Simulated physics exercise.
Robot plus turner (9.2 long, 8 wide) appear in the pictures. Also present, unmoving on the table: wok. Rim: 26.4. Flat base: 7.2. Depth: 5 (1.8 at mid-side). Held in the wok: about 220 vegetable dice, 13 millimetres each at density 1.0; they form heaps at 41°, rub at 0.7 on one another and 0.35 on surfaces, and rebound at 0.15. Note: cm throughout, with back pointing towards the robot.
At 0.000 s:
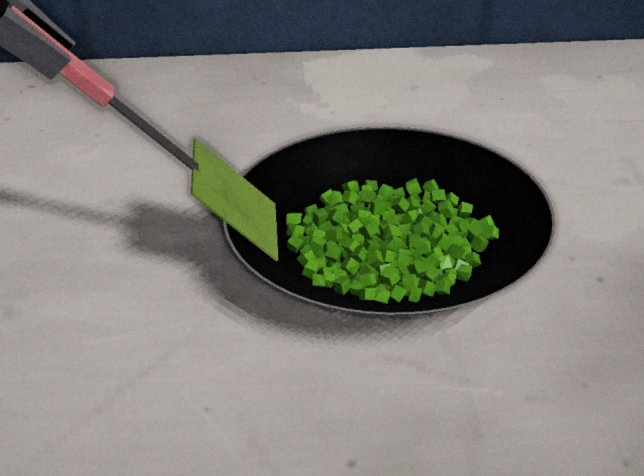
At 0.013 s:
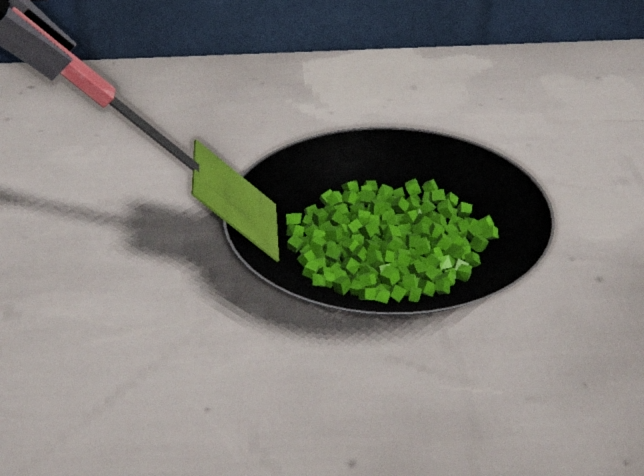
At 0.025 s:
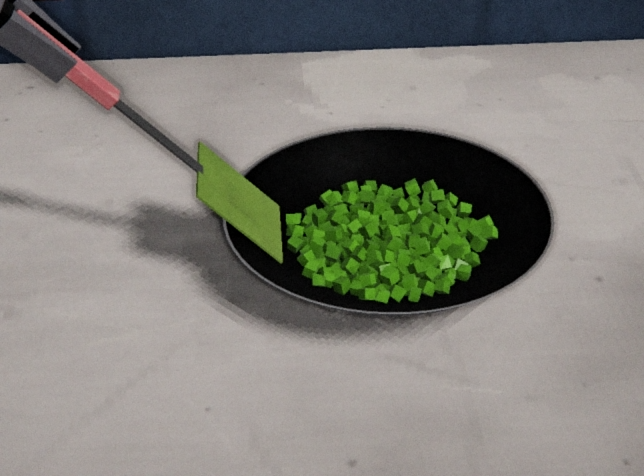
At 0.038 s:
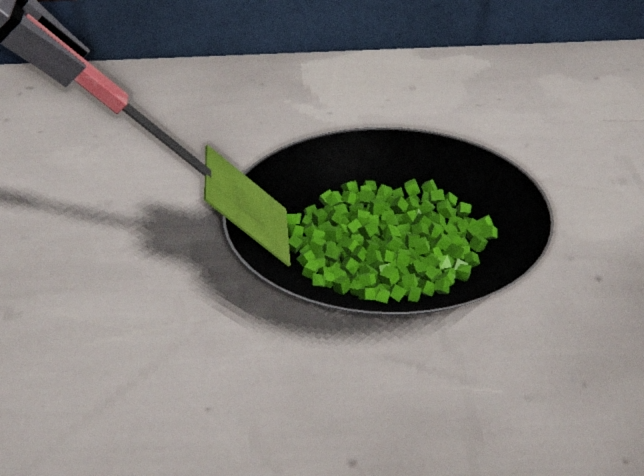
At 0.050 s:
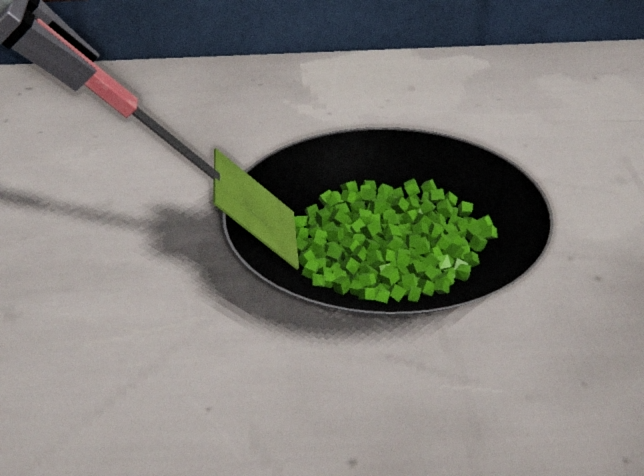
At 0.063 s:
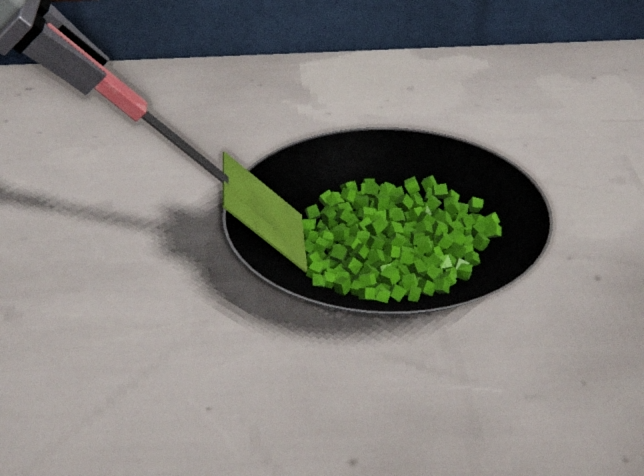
A robot arm holding a green turner hangs at the left rim of a black wok heaped with green vegetable dice, barely moving at first. The turner then slides a short way right and slightly down, pressing against the near side of the pile and nudging the dice slightly rightward.
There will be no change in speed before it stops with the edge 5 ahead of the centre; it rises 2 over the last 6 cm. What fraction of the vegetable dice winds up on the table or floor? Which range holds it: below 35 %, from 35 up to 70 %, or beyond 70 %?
The range below 35 %.
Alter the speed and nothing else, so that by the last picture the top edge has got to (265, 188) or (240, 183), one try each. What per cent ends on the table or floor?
Some 50 and 25 per cent.
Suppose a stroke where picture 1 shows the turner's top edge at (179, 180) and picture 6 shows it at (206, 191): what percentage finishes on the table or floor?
15 %.
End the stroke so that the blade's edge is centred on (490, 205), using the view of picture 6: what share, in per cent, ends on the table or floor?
About 45 per cent.
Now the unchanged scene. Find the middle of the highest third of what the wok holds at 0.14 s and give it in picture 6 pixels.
Roughly pixel (477, 222).
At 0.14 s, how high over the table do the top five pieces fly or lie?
6 cm.
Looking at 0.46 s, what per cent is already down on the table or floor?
That would be near 25 per cent, give or take.
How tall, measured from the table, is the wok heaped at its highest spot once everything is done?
Height at rest: Roughly 6.5 cm.
After 0.14 s, sloping 47°, highest piece 6 above the table; 221 in the wok.
After 0.22 s, sloping 47°, highest piece 8 above the table; 210 in the wok, 11 on the blade or in flight.
After 0.46 s, sloping 47°, highest piece 6 above the table; 171 in the wok, 50 on the table or floor.
After 1.51 s, sloping 47°, highest piece 6 above the table; 171 in the wok, 50 on the table or floor.
In the end, 171 in the wok, 50 on the table or floor. That is 23 % on the table or floor.
